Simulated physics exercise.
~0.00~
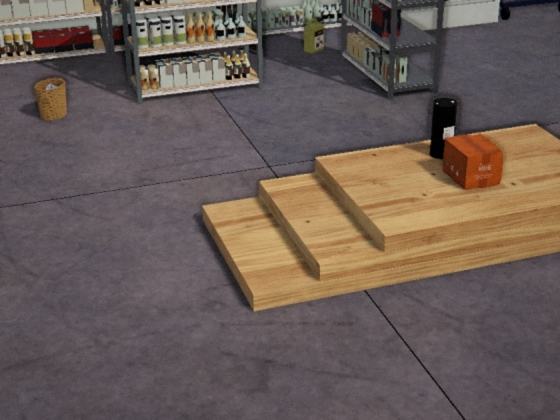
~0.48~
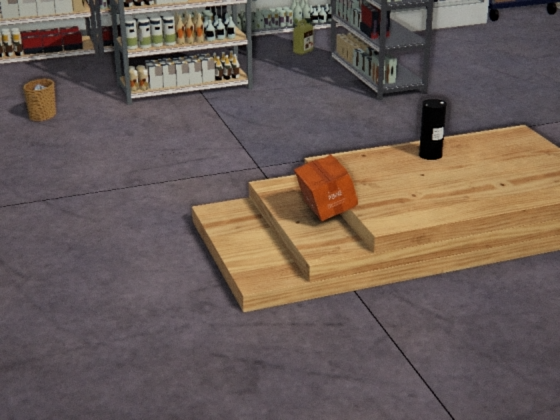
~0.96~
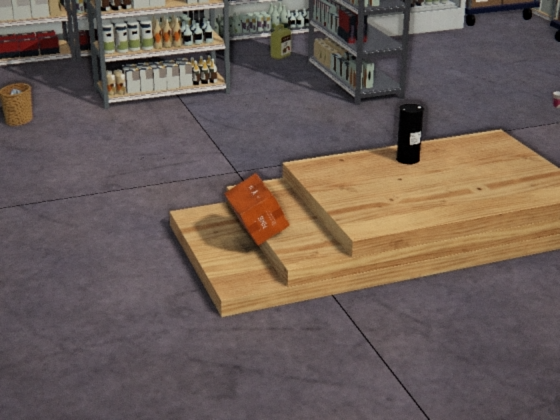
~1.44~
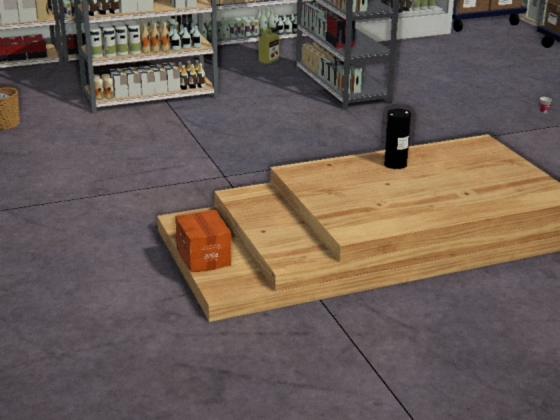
On the grey floor of a storeroom or shop, seen from above at an angle, a low wooden platform descends to the left in shallow steps, with shelves of bottles standing behind it. An orange box sits on the top level beside an upright black canister with a pale label. The box moves left, away from the canister, and tips over the top edge. It tumbles down across the steps, turning as it goes, while the view pans slightly right. It ends sitting on the lowest wooden step, short of the floor, and the canister still stands upright on top.
